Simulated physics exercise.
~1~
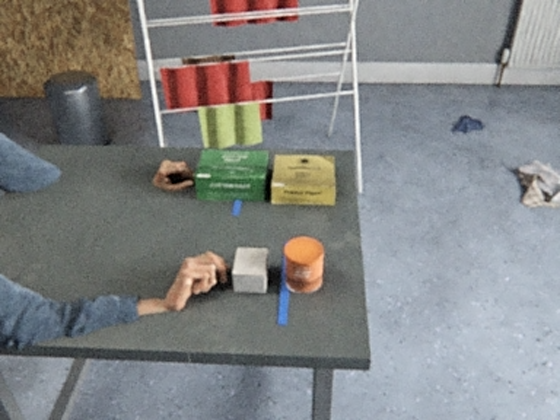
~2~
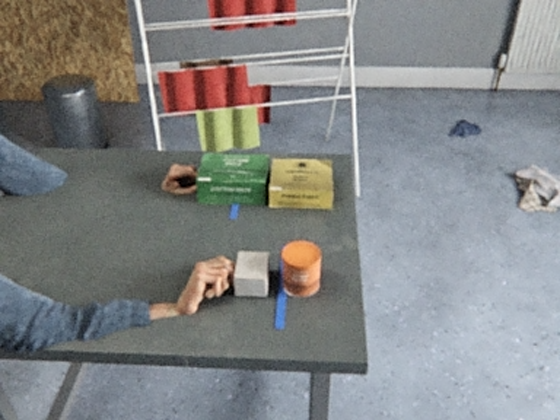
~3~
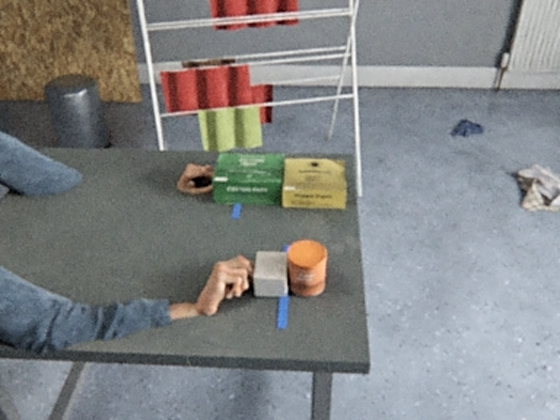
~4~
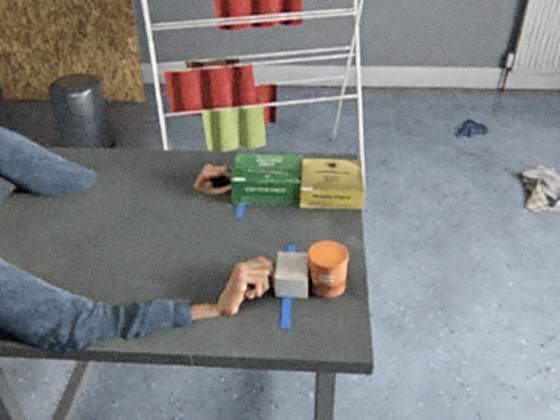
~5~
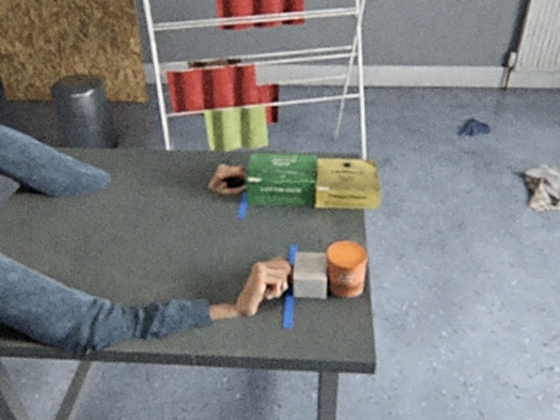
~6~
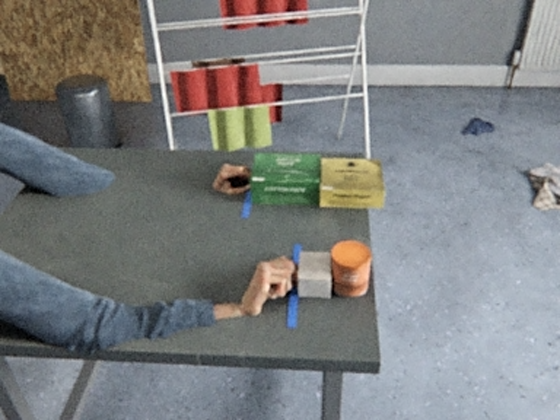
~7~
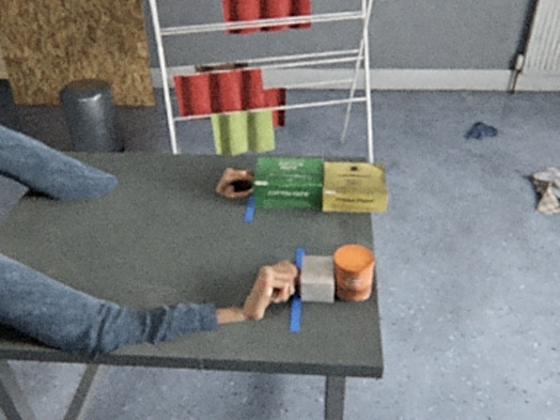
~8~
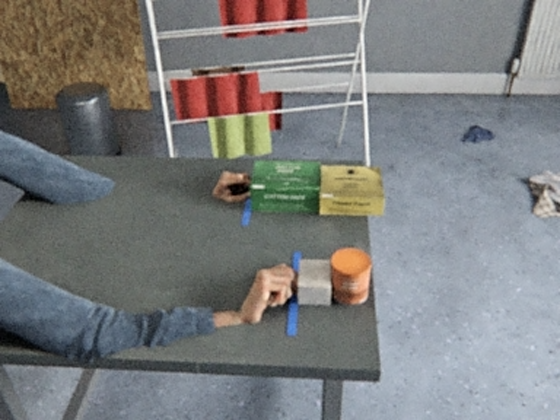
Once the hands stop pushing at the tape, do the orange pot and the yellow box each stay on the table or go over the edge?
The orange pot stays on the table, and the yellow box stays on the table too.
